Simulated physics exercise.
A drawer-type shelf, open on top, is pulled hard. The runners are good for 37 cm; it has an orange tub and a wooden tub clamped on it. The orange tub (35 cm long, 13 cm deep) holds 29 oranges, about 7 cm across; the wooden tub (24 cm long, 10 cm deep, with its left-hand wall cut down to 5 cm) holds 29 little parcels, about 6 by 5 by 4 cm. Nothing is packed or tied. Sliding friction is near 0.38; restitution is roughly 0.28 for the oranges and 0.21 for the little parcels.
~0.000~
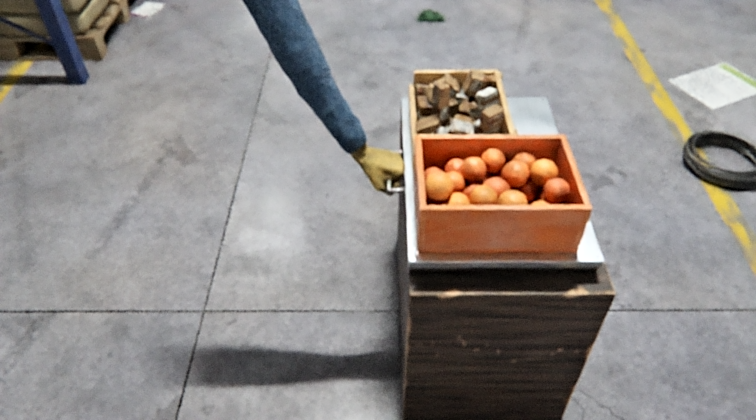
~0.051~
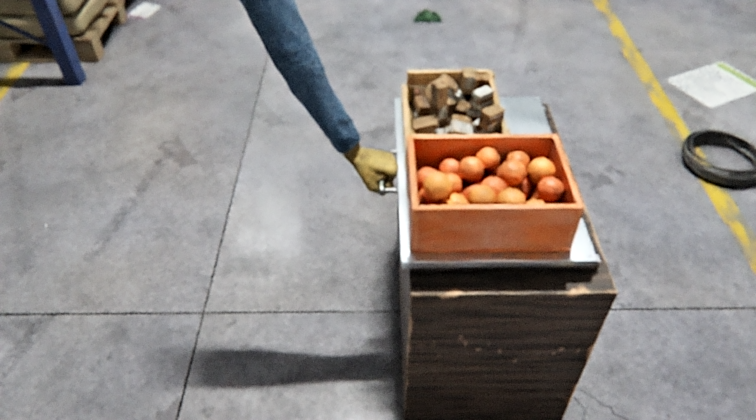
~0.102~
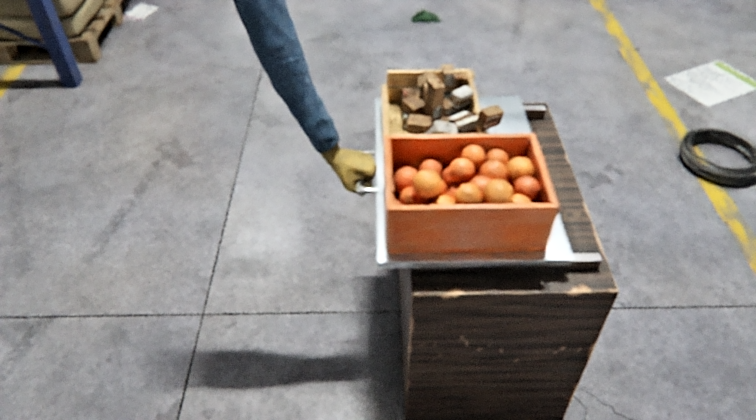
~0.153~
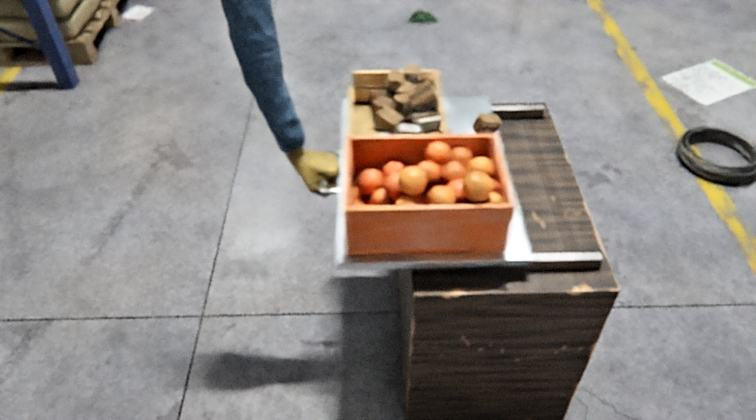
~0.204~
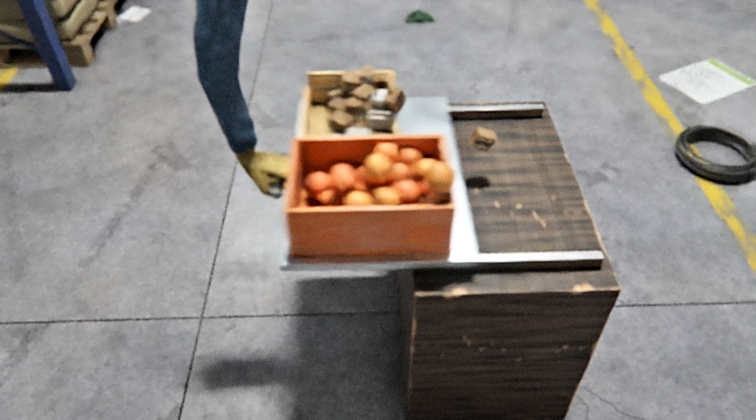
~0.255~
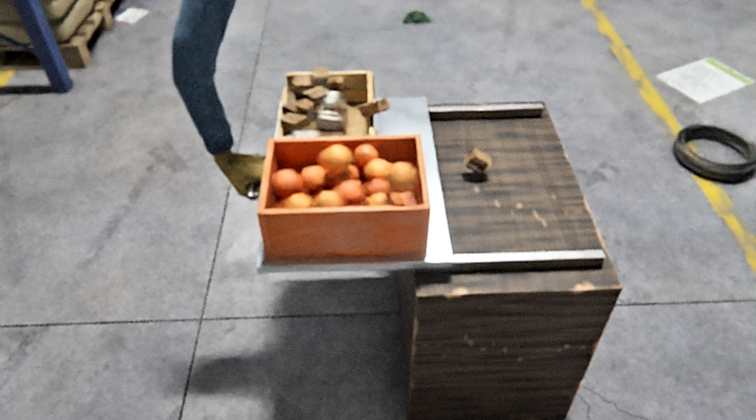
On a concrete floor marked with yellow lines, a gloved hand grips the handle of a sliding tray carrying an orange box of round orange fruit and a wooden box of brown blocks. The hand pulls the tray far left across the dark cabinet, and a block is left behind on its top.
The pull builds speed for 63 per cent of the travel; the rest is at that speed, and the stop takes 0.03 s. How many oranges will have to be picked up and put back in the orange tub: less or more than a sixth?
The orange tub loses less than a sixth of its oranges.
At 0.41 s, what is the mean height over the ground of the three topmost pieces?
Some 90 cm up.
After 0.29 s, orange tub 29 in, 0 out and wooden tub 27 in, 2 out.
After 0.41 s, orange tub 28 in, 1 out and wooden tub 20 in, 9 out.
After 0.63 s, orange tub 28 in, 1 out and wooden tub 20 in, 9 out.
Outcome (at 1.06 s), orange tub 28 in, 1 out and wooden tub 20 in, 9 out. Asked share, 1 of 29, 3 per cent.
